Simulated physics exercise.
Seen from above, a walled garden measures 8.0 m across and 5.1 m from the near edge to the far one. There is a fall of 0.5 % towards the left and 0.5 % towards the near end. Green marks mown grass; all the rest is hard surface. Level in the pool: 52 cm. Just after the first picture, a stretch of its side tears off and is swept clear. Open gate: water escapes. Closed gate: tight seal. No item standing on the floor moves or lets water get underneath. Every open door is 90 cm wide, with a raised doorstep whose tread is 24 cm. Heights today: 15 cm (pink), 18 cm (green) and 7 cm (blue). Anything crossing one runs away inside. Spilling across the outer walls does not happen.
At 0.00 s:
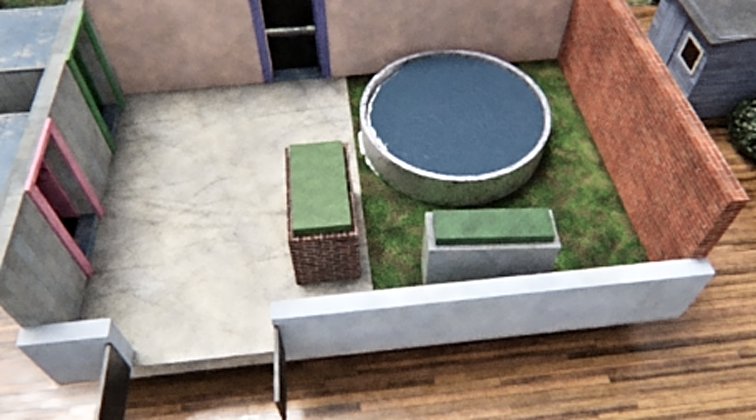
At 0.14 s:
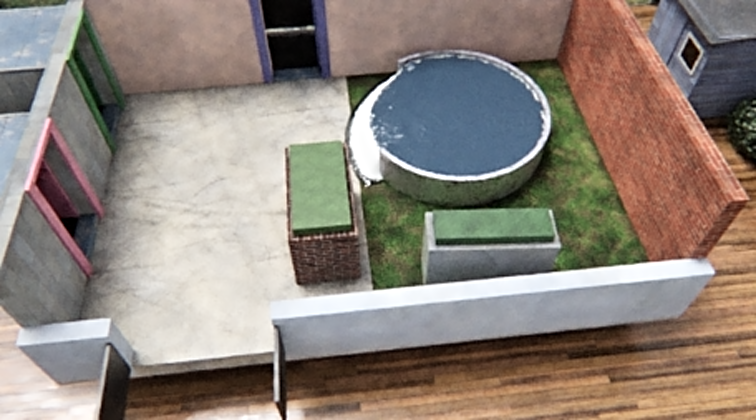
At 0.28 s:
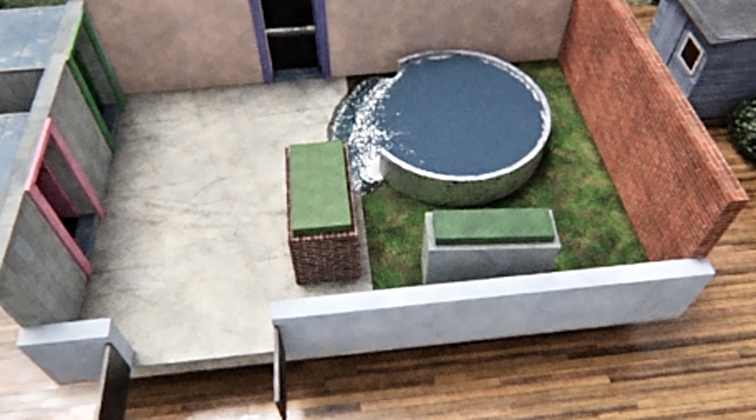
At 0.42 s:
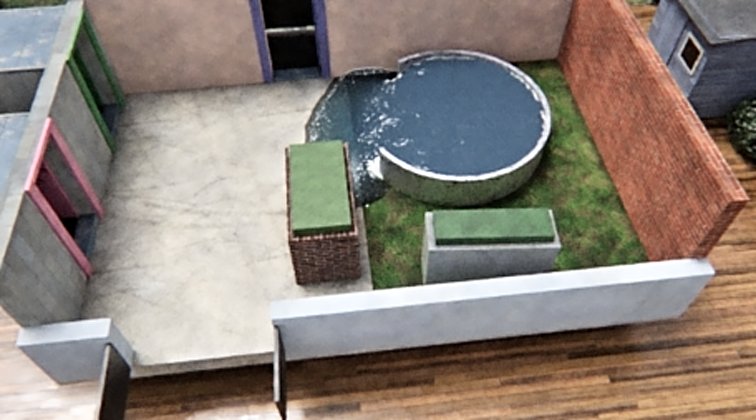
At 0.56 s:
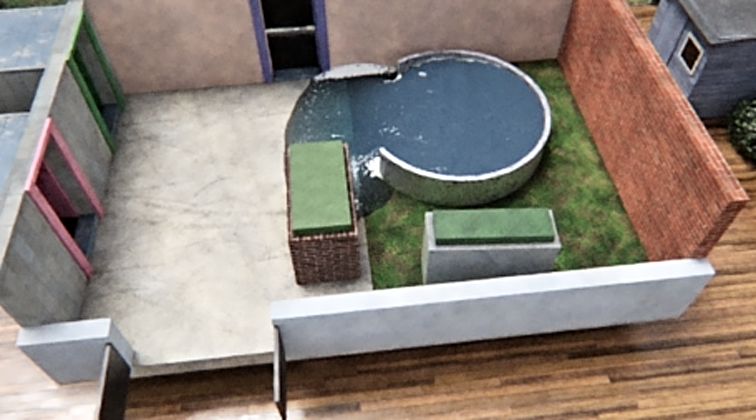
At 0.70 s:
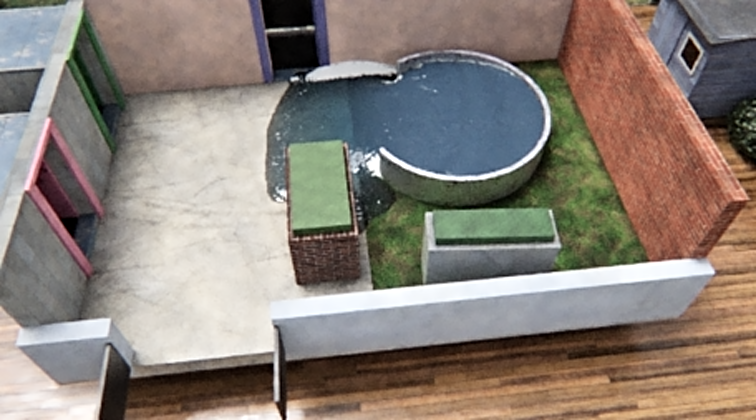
We see a round pool in a walled yard lose a section of its left side, and water pours through the gap, spreading leftward over the grass and pale paving and around the back of a brick planter.
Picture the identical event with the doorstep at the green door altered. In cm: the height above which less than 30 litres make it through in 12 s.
30 cm.
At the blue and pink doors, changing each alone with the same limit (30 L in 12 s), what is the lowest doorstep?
About 14.0 cm at blue and 11.5 cm at pink.
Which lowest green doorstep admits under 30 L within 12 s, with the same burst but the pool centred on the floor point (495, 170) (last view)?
It must be around 25 cm tall.
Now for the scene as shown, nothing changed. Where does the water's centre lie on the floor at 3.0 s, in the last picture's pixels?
I'd say around (321, 138).
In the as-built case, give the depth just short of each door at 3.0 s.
Pink door 17 cm, green door 37 cm, blue door 16 cm.
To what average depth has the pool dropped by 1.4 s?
Average depth: Approx. 36 cm.
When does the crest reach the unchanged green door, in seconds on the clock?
The depth peaks at about 2.8 seconds.
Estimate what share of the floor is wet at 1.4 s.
I'd say near 30 percent is wet.
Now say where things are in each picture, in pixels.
The first frame shows still water, 52 cm deep, in the pool at (454, 113); the green door at (96, 83) is dry.
In the second frame, the gap is at (367, 119), the front 0.3 m out at (360, 175); the back of the pool holds 52 cm.
In the third frame, the front is at a hidden place, 0.6 m from the gap at (367, 121); 1.6 m2 of floor is wet, 52 cm left at the back.
In the fourth frame, water pours out at (367, 122) and has run 1.0 m, to a hidden place; about 9 cm deep outside, 52 cm at the back.
In the fifth frame, the front is at a hidden place, 1.4 m from the gap at (367, 122); 3.9 m2 of floor is wet, 52 cm left at the back.
In the sixth frame, water pours out at (367, 122) and has run 1.7 m, to (292, 82); about 9 cm deep outside, 52 cm at the back; 2.7 m in a straight line remain to the green door at (96, 83).
After 1.4 s water covers 30 % of the floor, deepest (25 cm) near (361, 124); it has not reached the green door.
After 3.0 s water covers 55 % of the floor, deepest (37 cm) near (117, 138); 37 cm at the green door, 70 litres in over its 18 cm doorstep.
After 12.0 s water covers 90 % of the floor, deepest (12 cm) near (73, 356); 7 cm at the green door, 184 litres in over its 18 cm doorstep.
At the green door as built, the water arrived by 2.1 s and peaked near 39 cm at 2.8 s.
With a doorstep of 25.5 cm, 66 litres would have come in within the 12 s; with 34 cm, 9 litres. So under 30 litres takes about 30 cm.
